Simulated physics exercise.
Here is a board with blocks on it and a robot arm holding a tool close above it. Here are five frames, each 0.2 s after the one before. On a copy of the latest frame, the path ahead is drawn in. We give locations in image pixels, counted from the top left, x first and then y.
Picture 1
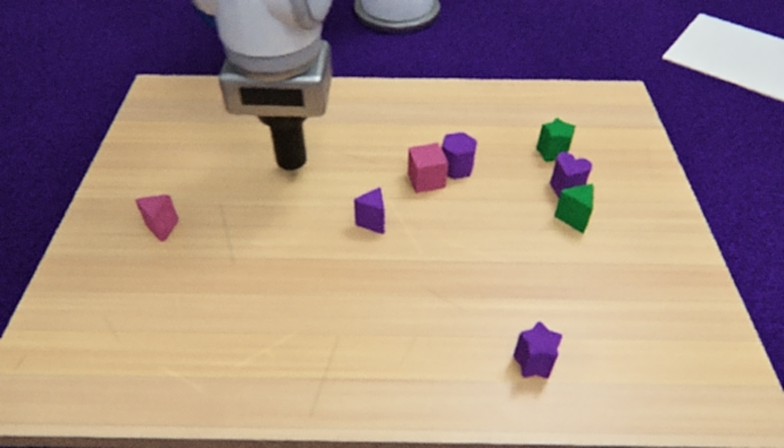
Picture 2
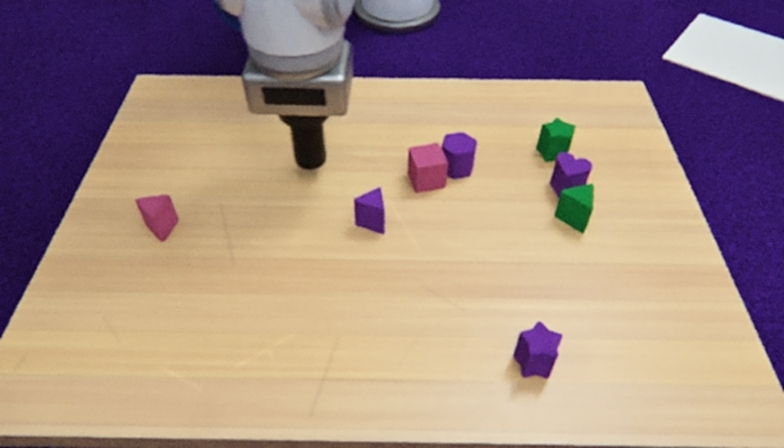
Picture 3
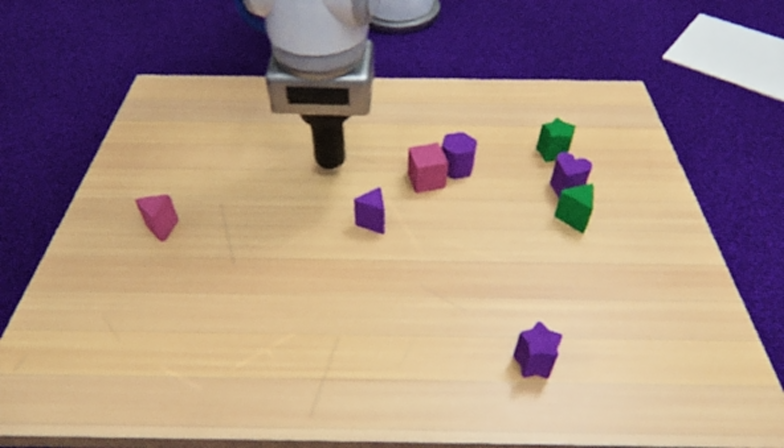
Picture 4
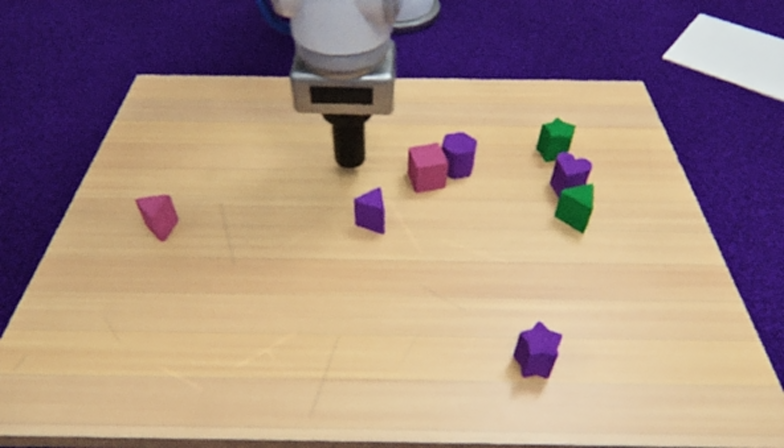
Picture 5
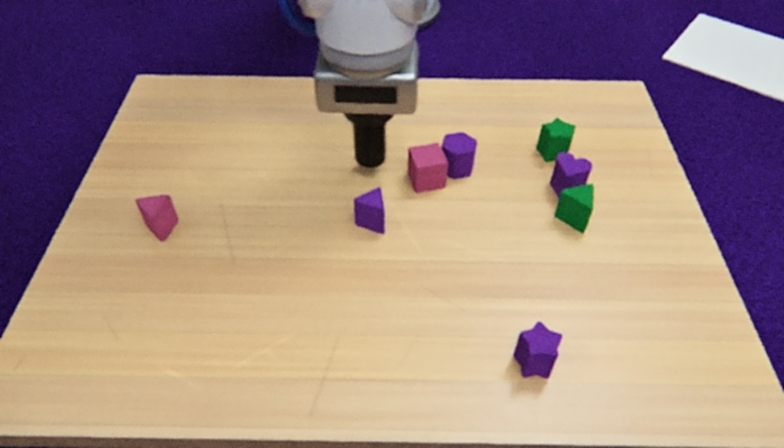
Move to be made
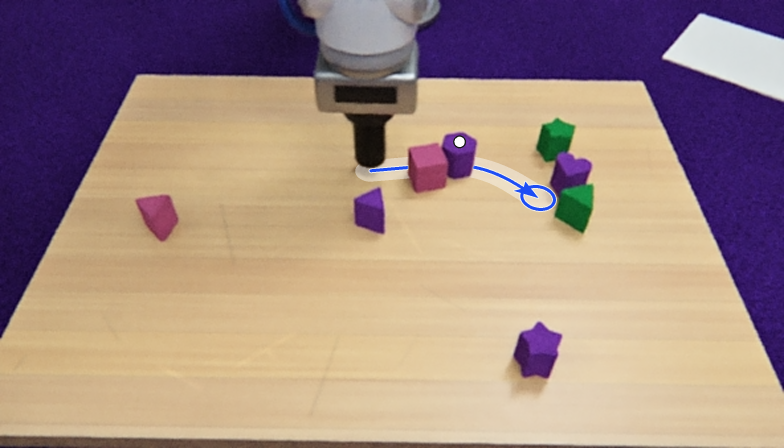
Robot arm moving its black tool slowly rightward above a wooden board, while the purple, pink and green blocks stay still.
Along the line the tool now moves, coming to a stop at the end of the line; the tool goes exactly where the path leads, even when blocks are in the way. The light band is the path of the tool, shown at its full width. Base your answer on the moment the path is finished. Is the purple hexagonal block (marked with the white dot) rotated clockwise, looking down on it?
No
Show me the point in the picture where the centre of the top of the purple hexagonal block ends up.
The spot you're after is about (550, 148) in the image.
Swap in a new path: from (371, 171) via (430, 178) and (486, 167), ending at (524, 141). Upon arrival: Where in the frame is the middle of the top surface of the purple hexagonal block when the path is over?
At roughly (561, 114).
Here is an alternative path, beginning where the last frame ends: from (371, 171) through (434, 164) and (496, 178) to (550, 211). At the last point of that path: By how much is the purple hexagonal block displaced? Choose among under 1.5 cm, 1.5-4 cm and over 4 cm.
It slides well over 4 cm.
Path on the board, from (371, 171) via (429, 166) and (487, 171), ending at (538, 198); the dot is on the purple hexagonal block.
What follows on the original path. One third of the way, tool (430, 154); pink four-sided block (450, 159), turned 55° clockwise; purple hexagonal block (476, 143), turned 45° anticlockwise.
Two thirds of the way, tool (489, 159); pink four-sided block (463, 163), turned 110° clockwise; purple hexagonal block (525, 145), turned 65° anticlockwise.
At the end, tool (541, 186); pink four-sided block (463, 163), turned 110° clockwise; purple hexagonal block (550, 148), turned 120° anticlockwise; purple heart (580, 164), turned 20° clockwise; green three-sided block in place.
